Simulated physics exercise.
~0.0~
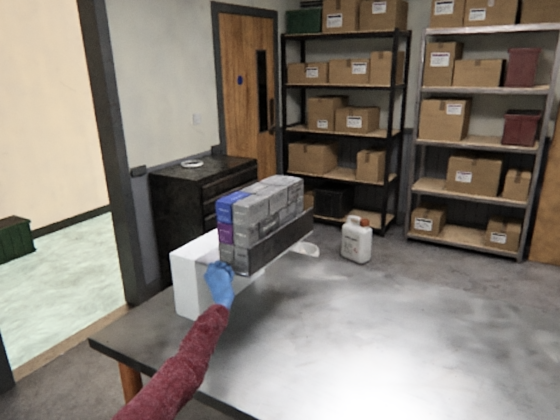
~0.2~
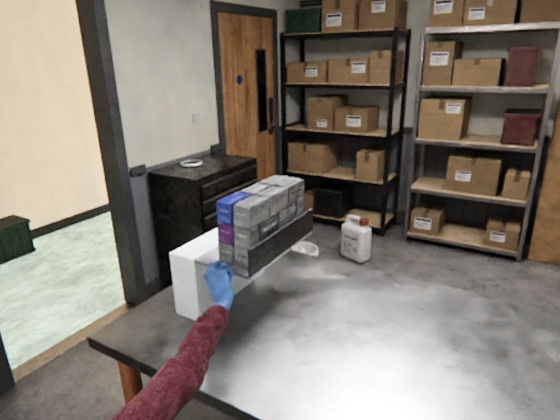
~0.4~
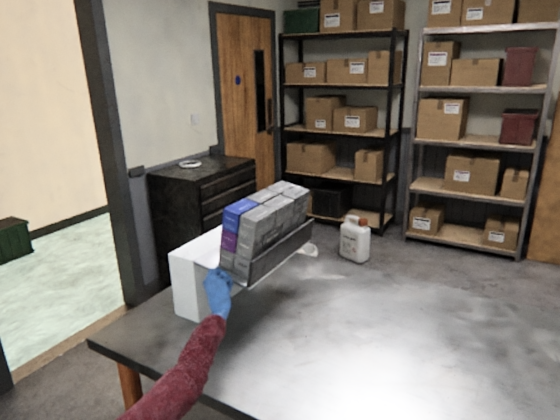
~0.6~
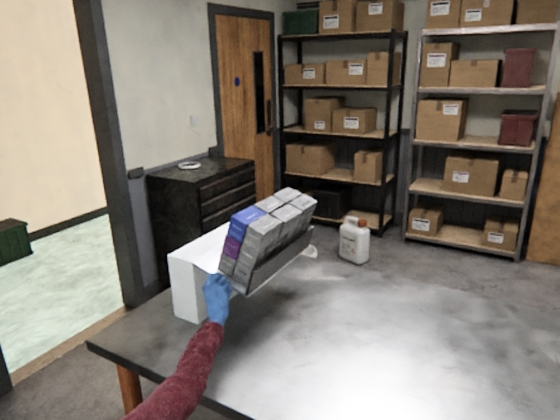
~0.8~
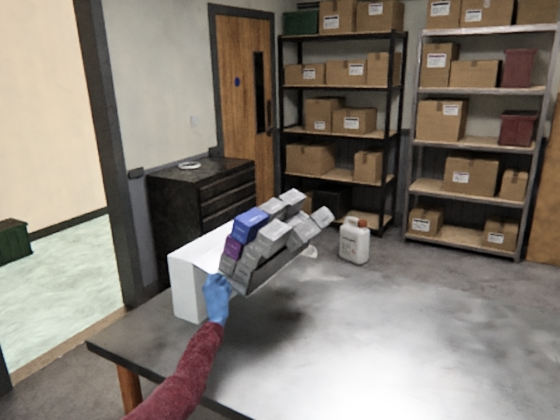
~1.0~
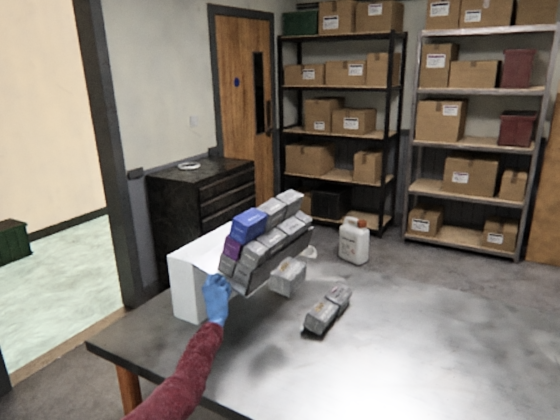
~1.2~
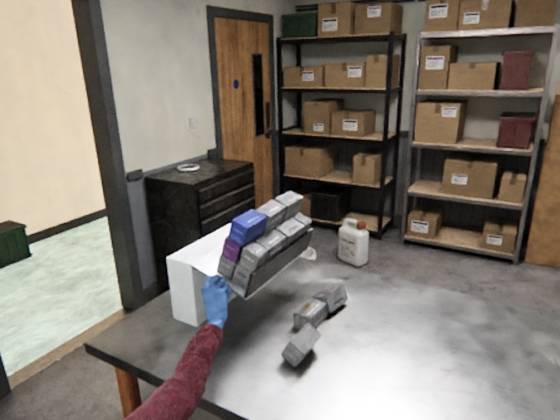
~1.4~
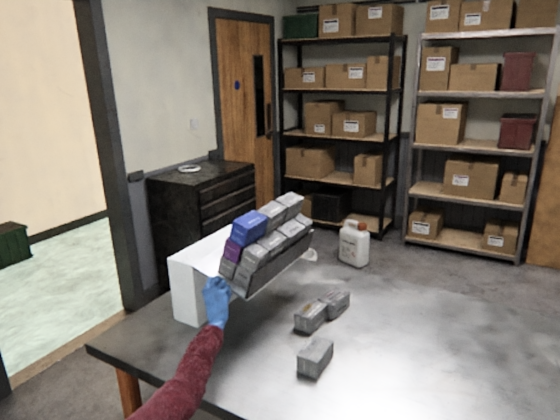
To begin with, a blue-gloved hand reaches toward a tray stacked with mostly grey packets, one blue and one purple among them, beside a white block on a table in a storeroom. The tray tips down toward the right, and the pile leans with it. The packets at the outer end then spread apart and begin to spill over the edge. A few grey ones drop and tumble onto the tabletop, while the rest stay on the slope. At the end, three grey packets lie on the table, and the blue and purple ones remain on the tilted tray.
